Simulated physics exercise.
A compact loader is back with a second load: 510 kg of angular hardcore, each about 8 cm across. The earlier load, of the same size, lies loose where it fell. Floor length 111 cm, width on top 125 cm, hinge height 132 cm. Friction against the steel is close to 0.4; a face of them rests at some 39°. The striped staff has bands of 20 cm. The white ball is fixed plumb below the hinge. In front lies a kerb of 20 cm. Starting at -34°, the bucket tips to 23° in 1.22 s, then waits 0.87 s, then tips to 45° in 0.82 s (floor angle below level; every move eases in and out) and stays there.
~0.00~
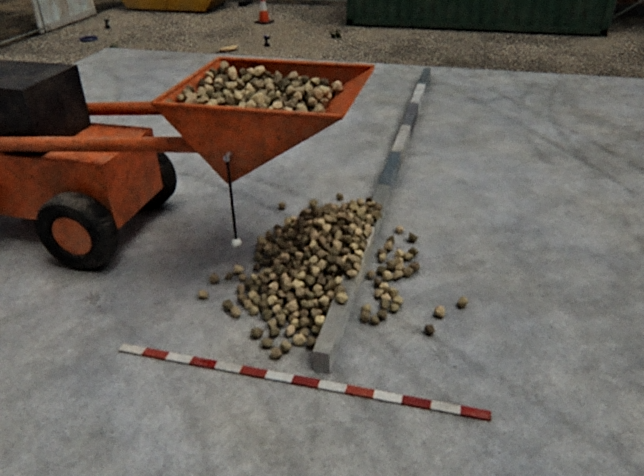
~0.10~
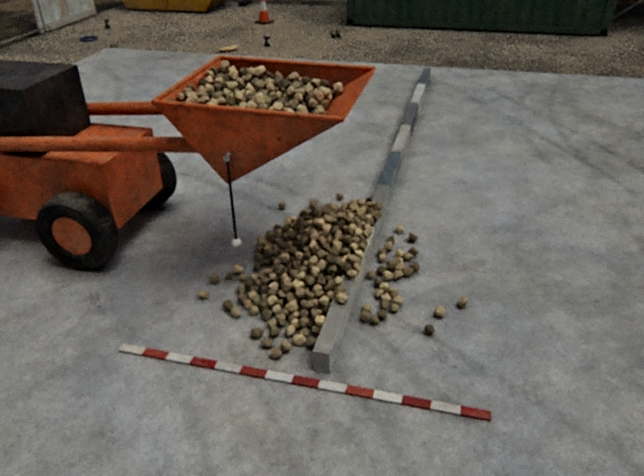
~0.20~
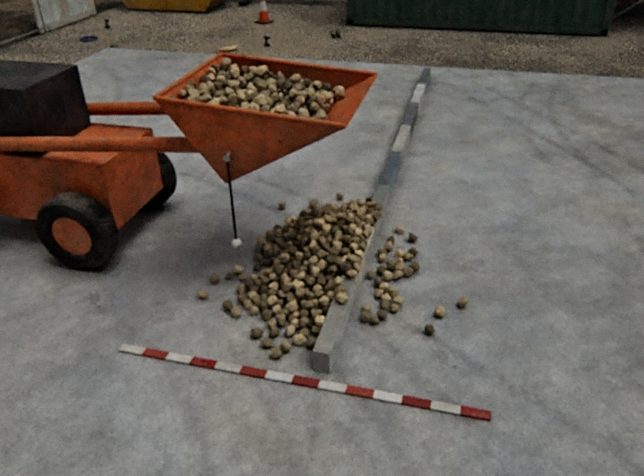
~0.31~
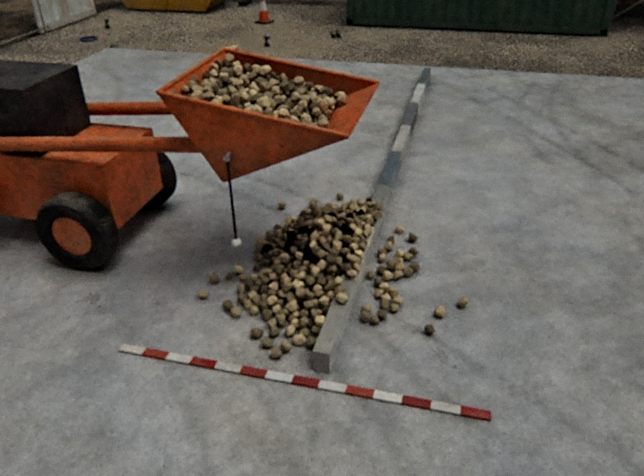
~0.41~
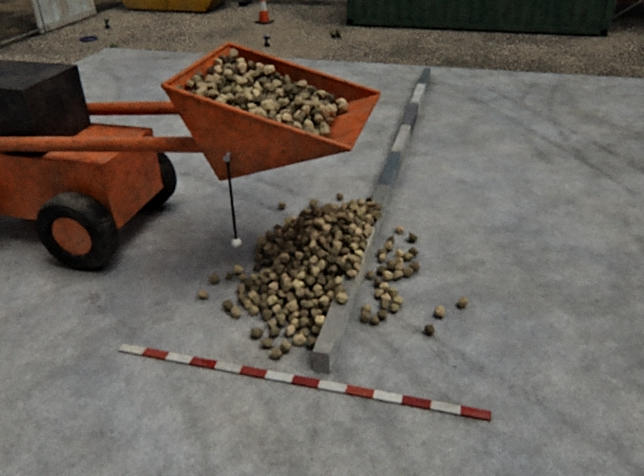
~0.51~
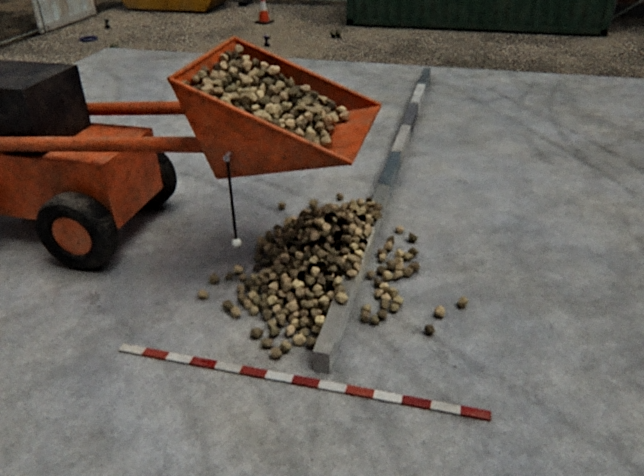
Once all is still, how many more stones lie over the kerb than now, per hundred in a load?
About 62 per cent.
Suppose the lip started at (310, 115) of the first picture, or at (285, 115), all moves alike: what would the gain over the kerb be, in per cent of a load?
First some 35, then 15 per cent.
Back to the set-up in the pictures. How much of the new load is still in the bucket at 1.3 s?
It holds some 100 per cent.
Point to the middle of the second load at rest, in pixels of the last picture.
Near (377, 254).
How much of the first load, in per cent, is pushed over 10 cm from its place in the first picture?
Roughly 0 per cent of them.
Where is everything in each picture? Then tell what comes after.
In the first frame, the bucket is at -34°, its lip at (342, 117); the top of the load is at (242, 77). The earlier load is highest near (329, 233), 37 cm above ground level, 94 % on this side of the kerb, 6 % over the kerb.
The second frame shows lip at (343, 120), floor tilted -33°, highest stones at (235, 76); the stones move at 0.1 m/s on average.
The third frame shows lip at (346, 126), floor tilted -30°, highest stones at (232, 72); the stones move at 0.2 m/s on average.
The fourth frame shows lip at (348, 137), floor tilted -25°, highest stones at (222, 69); the stones move at 0.3 m/s on average.
In the fifth frame, the bucket is at -19°, its lip at (351, 149); the top of the load is at (226, 64); the stones move at 0.3 m/s on average.
In the sixth frame, the bucket is at -12°, its lip at (352, 163); the top of the load is at (231, 60); the stones move at 0.3 m/s on average.
After 0.9 s the floor is at 14°; in per cent of one load, 100 in the bucket, 94 on this side of the kerb, 6 over the kerb; the foremost stones are at (421, 285).
After 1.3 s the floor is at 23°; in per cent of one load, 100 in the bucket, 95 on this side of the kerb, 6 over the kerb; the foremost stones are at (421, 285).
After 3.4 s the floor is at 45°; in per cent of one load, 4 in the bucket, 129 on this side of the kerb, 67 over the kerb; the foremost stones are at (480, 296).
After 6.2 s the floor is at 45°; in per cent of one load, 2 in the bucket, 130 on this side of the kerb, 68 over the kerb; the foremost stones are at (480, 296). Net gain over the kerb, 62.
